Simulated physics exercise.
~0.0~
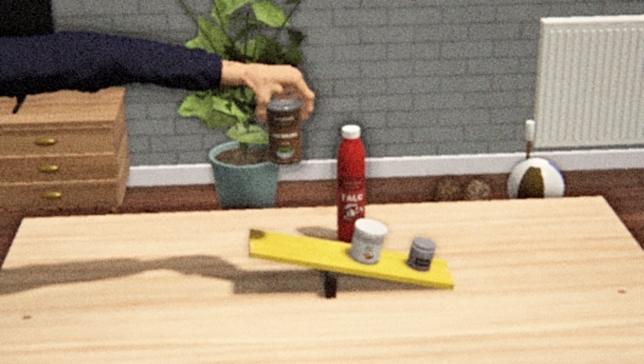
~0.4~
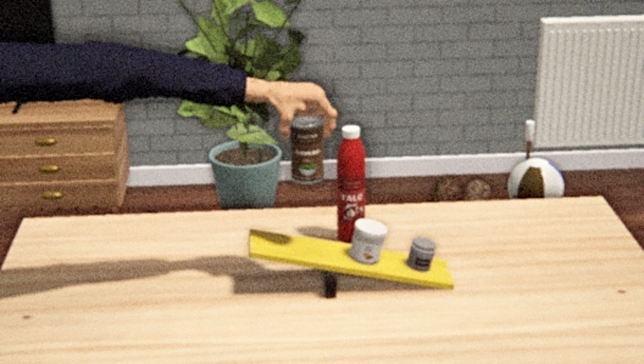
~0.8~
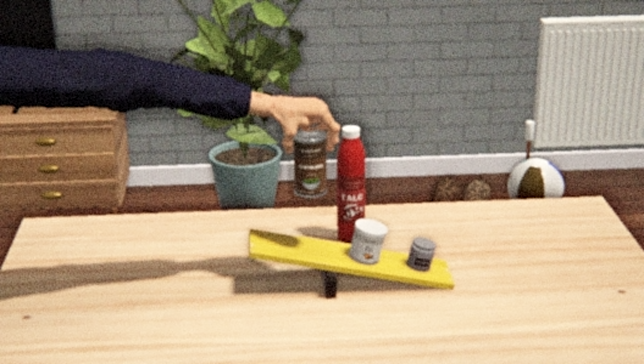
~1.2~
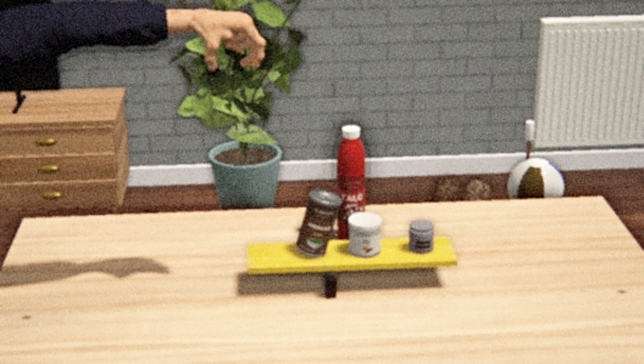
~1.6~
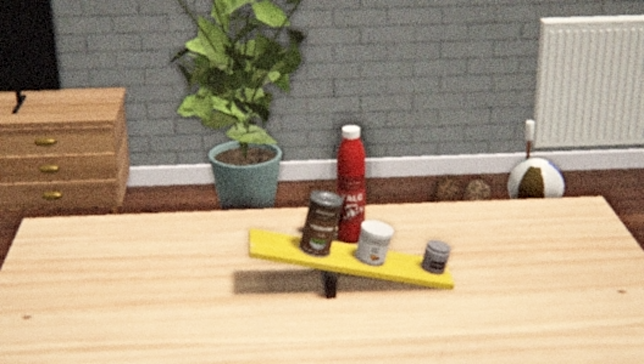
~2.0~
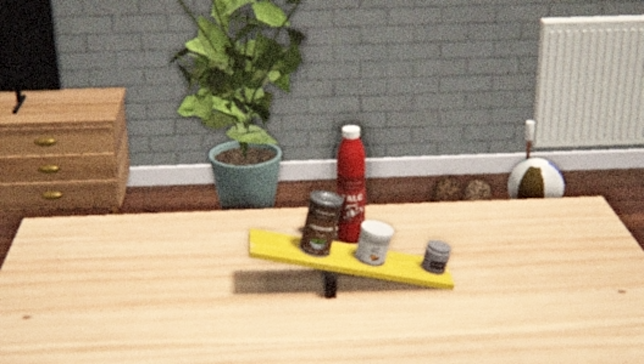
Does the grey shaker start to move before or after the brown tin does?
The grey shaker starts to move after the brown tin. The hand is already carrying the tin while the shaker sits still on the plank.
